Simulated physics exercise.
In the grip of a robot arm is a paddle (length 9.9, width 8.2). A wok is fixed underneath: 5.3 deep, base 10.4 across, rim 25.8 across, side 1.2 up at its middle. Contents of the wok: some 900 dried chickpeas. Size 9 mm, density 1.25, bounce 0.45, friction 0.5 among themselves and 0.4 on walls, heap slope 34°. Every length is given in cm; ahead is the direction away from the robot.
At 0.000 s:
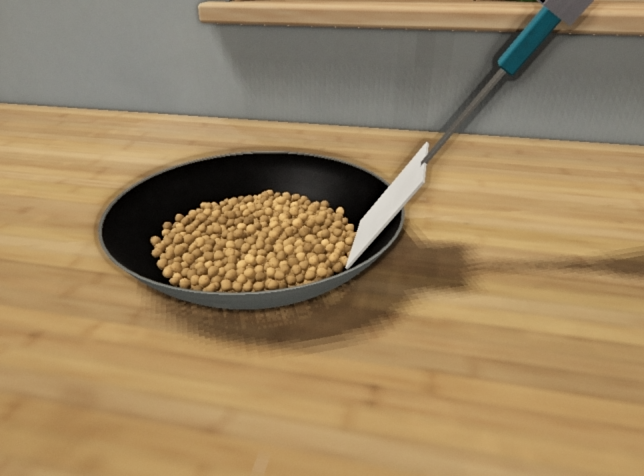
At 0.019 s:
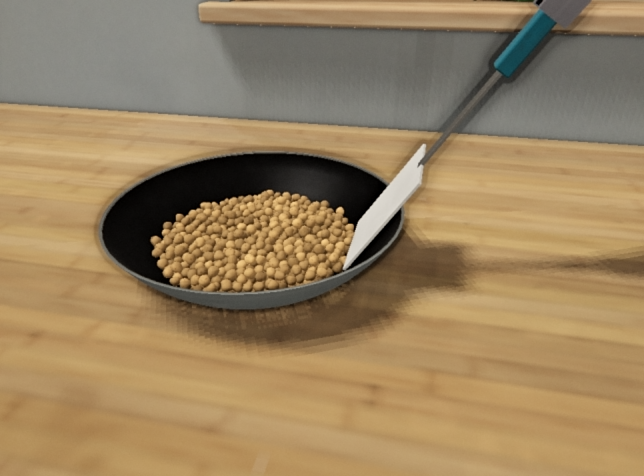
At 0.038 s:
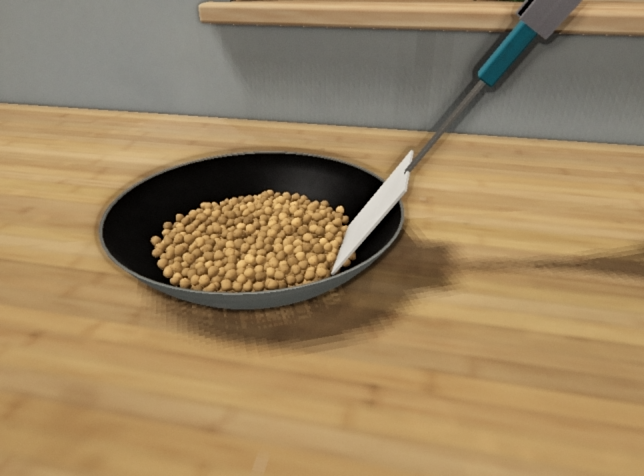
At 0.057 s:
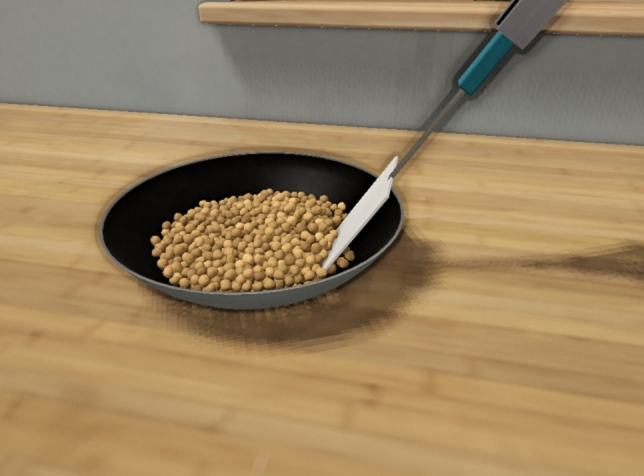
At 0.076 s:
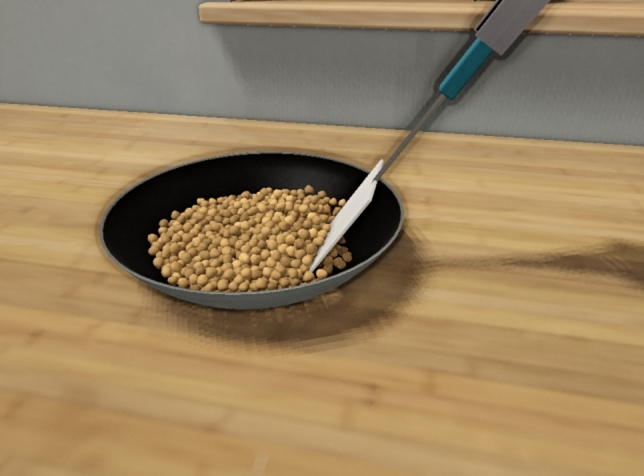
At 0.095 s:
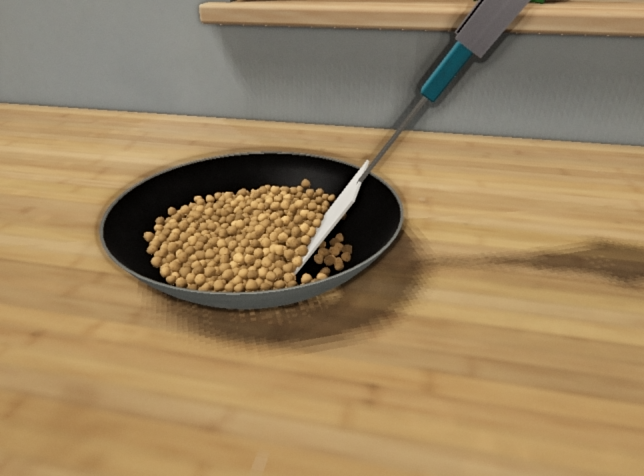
A teal and grey arm pushes a white paddle leftward through chickpeas in a black wok.
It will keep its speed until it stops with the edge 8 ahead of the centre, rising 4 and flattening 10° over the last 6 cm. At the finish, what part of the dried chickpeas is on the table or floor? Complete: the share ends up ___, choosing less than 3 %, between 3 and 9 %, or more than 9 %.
The share ends up more than 9 %.
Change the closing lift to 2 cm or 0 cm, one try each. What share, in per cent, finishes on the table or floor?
15 and 10 %.
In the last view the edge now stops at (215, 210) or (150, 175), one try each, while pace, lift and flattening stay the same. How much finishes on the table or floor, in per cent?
I'd say some 0 per cent, then some 30 per cent.
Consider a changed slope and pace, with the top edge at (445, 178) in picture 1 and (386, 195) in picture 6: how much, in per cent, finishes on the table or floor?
Around 10 per cent finishes on the table or floor.
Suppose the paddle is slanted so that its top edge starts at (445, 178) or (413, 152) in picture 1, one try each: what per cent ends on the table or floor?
Around 15 per cent, then around 15 per cent.
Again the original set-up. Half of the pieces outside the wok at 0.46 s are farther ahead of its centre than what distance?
I'd say some 18 centimetres.
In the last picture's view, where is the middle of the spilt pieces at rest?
Close to (59, 232) in pixels.
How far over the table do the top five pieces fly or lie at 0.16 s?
I'd put it close to 5 cm.
After 0.16 s, sloping 57°, highest piece 5 above the table; 900 in the wok.
After 0.23 s, sloping 53°, highest piece 7 above the table; 900 in the wok.
After 0.46 s, sloping 47°, highest piece 5 above the table; 750 in the wok, 148 on the table or floor, 2 on the blade or in flight.
After 1.51 s, sloping 47°, highest piece 5 above the table; 750 in the wok, 150 on the table or floor.
At rest, 750 in the wok, 150 on the table or floor. That is 17 % on the table or floor.
